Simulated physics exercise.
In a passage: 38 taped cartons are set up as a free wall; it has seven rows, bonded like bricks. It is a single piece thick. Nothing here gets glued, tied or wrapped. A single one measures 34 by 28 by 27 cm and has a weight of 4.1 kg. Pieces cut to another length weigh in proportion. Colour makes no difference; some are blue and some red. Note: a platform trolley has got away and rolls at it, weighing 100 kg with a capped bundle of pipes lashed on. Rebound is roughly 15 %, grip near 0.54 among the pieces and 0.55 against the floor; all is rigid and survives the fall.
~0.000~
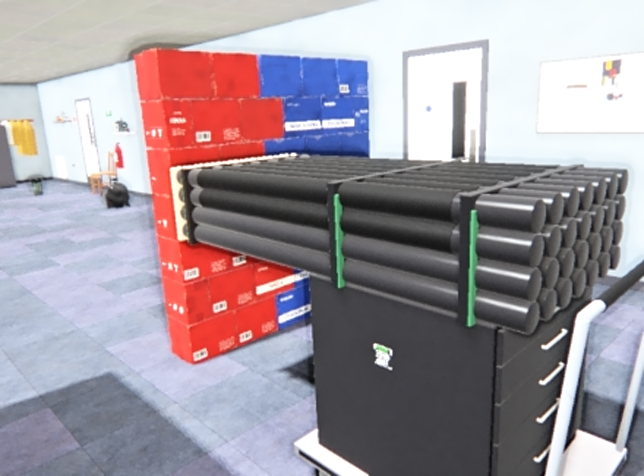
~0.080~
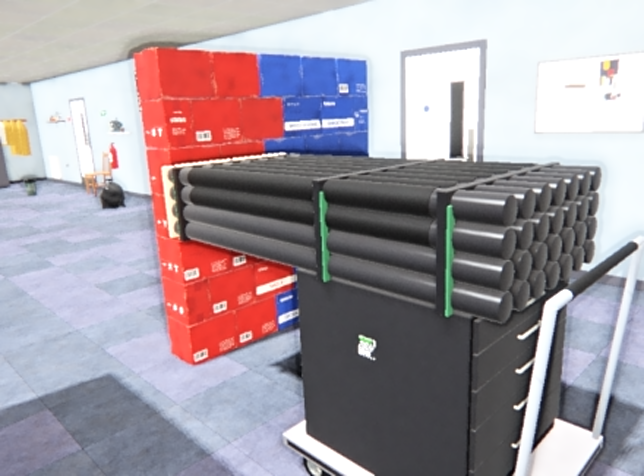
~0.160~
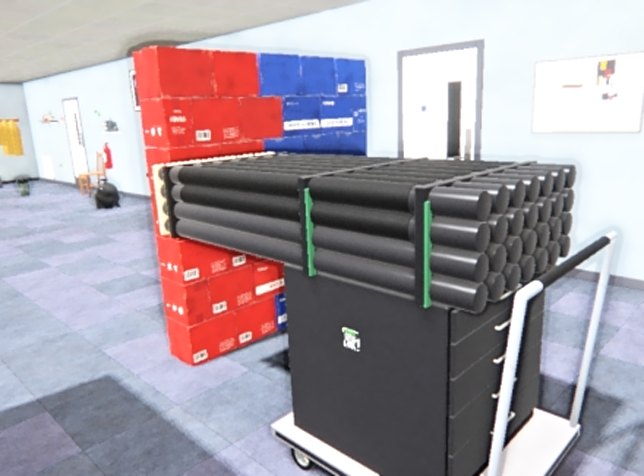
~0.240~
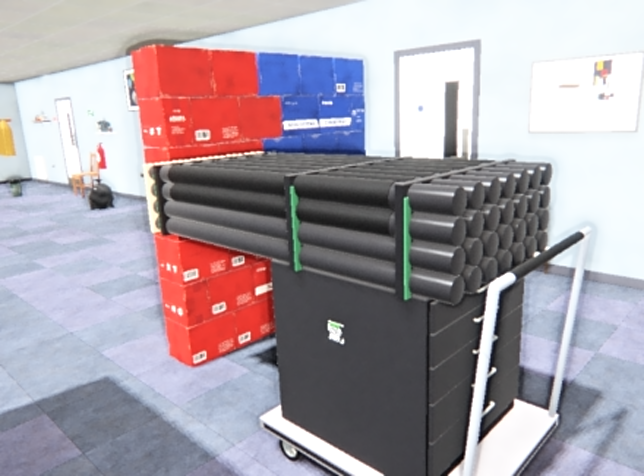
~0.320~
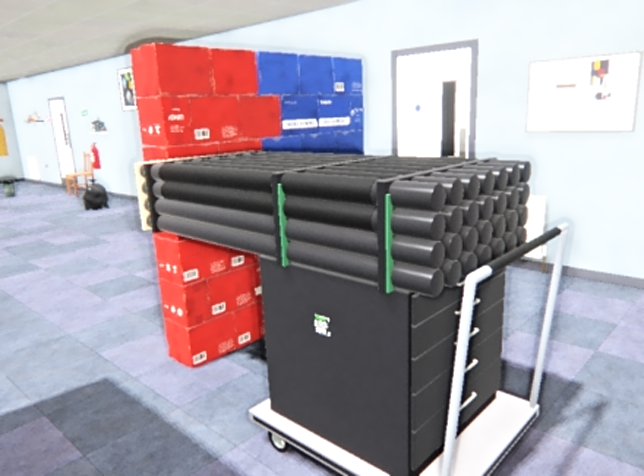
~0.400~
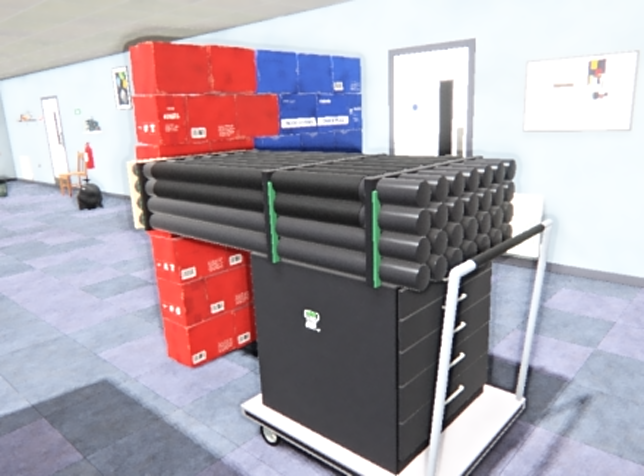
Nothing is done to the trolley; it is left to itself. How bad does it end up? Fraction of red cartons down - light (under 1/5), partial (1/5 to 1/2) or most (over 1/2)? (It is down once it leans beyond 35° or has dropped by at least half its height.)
The down tally is going to be over one in two.
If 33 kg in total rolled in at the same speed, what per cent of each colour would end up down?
Blue 0, red 0 per cent.
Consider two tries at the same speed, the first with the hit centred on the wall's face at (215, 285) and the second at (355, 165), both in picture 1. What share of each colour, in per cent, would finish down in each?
You'd get blue at 0 followed by 90, and red at 0 followed by 40 percent.
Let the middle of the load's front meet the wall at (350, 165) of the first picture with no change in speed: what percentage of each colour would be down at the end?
Blue 80 %, red 40 %.
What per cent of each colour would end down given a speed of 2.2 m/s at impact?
Blue 20%, red 80%.
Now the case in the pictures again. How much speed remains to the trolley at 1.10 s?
Its speed is around 0.2 m/s.
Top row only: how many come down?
Top row tally: 4.
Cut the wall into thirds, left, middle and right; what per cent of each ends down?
The left third ends at 90 per cent, the middle at 50 per cent and the right at 10 per cent.
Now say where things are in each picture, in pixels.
In the first frame (we follow the side turned to the camera; the camera moves round a little), load (179, 191) 39 cm short of the wall; top red carton (238, 75); top blue carton (320, 77); no piece has moved.
The second frame shows load (170, 190) 29 cm short of the wall; top red carton (238, 75).
The third frame shows load (161, 188) 19 cm short of the wall; top red carton (237, 74).
The fourth frame shows load (151, 186) 9 cm short of the wall; top red carton (237, 73).
The fifth frame shows load (142, 184) just touching; top red carton (236, 72).
The sixth frame shows load (135, 183) 8 cm into the wall's line; top red carton (235, 70); top blue carton (315, 74); 7 stirred so far.
Around 1.10 s, load 29 cm past the wall's line, still rolling; none of the 17 red cartons down (0 of 38 in all colours); top red carton tipped 22°; top blue carton tipped 21°.
Around 1.62 s, load 35 cm past the wall's line, still rolling; 15 of the 17 red cartons down (19 of 38 in all colours); top red carton tipped 59°, 83 cm lower; top blue carton tipped 59°, 76 cm lower.
Finally (3.3 s), load 36 cm past the wall's line, stopped; 15 of the 17 red cartons down (19 of 38 in all colours); top red carton on its side; top blue carton on its side. That is 88 per cent. Seen by the last camera, middles, top red carton near (202, 236), top blue carton near (295, 242).
